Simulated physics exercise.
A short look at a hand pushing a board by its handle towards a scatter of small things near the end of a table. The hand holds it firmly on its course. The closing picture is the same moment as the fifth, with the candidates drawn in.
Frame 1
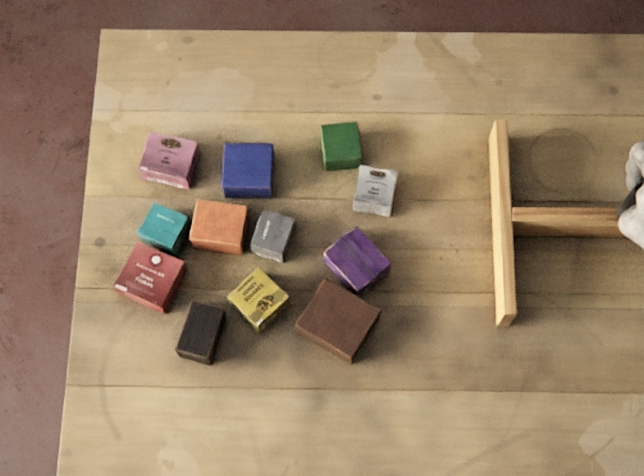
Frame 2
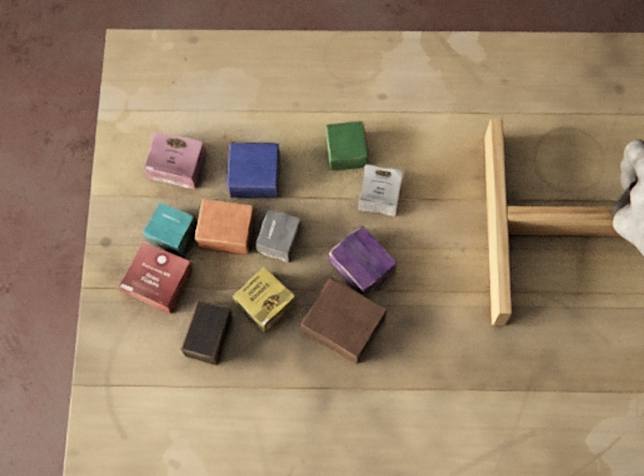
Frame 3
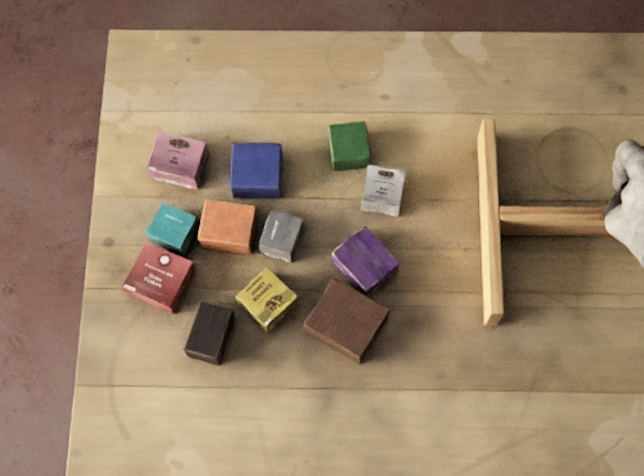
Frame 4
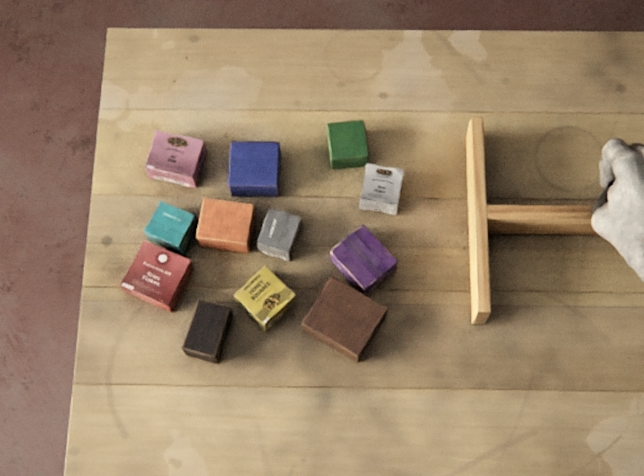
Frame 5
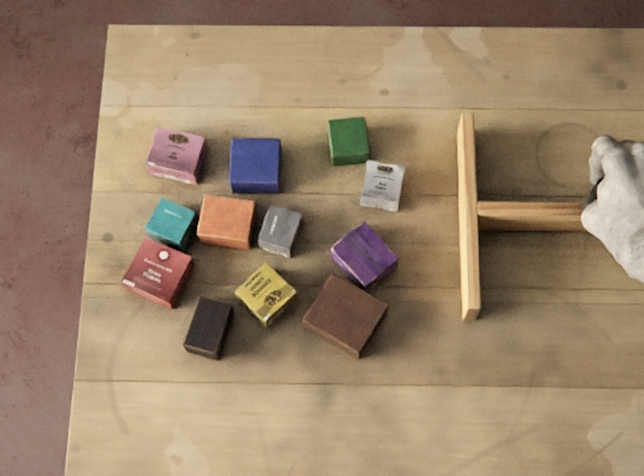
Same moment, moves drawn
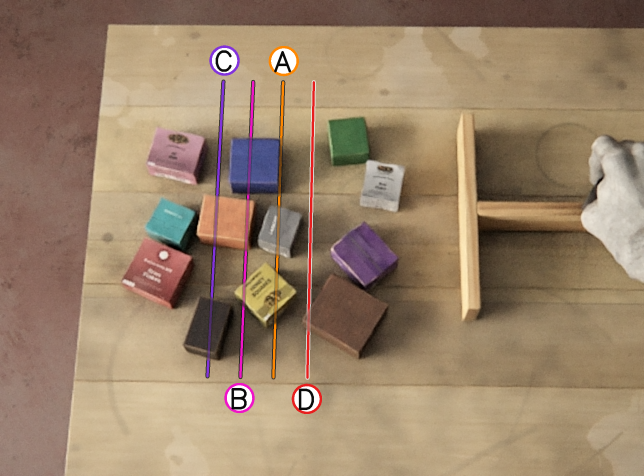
A wooden T-shaped board with a handle stands at the right of a pale plank table, seen from above against a dull reddish floor. To its left lie scattered small blocks and packets: pink, blue and green above, teal, orange, grey, white and purple between, red, black, yellow and brown below. A hand grips the handle and slides the board slowly left, touching nothing, while the view shifts very slightly.
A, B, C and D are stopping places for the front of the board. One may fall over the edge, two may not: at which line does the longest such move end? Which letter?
Stop at C.
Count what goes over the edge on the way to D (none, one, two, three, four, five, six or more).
The count is none.
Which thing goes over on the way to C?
It is the turquoise box.
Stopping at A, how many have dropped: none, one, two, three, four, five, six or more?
In all, none.
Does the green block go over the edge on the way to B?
No.
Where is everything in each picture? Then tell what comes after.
Yellow packet (259, 300); grey packet (273, 236); orange block (220, 227), in the first picture.
Board (501, 213); green block (347, 146), in the second picture.
Board (493, 213); white packet (383, 191), in the third picture.
Board (480, 211); black block (208, 332), in the fourth picture.
Board (471, 208); brown block (346, 316); purple box (365, 257); blue block (256, 166), in the fifth picture.
On the marked copy, A at (278, 222); B at (247, 222); C at (216, 222); D at (311, 223).
With C. Early on, board (378, 207); brown block (329, 322); white packet (351, 187).
Further on, board (285, 206); turquoise box (129, 221); pink packet (171, 156).
At the end, board (217, 205); turquoise box over the edge; pink packet (105, 156); one fallen.
As for the rest, A is within the limit but short; B is within the limit but short; D is within the limit but short.
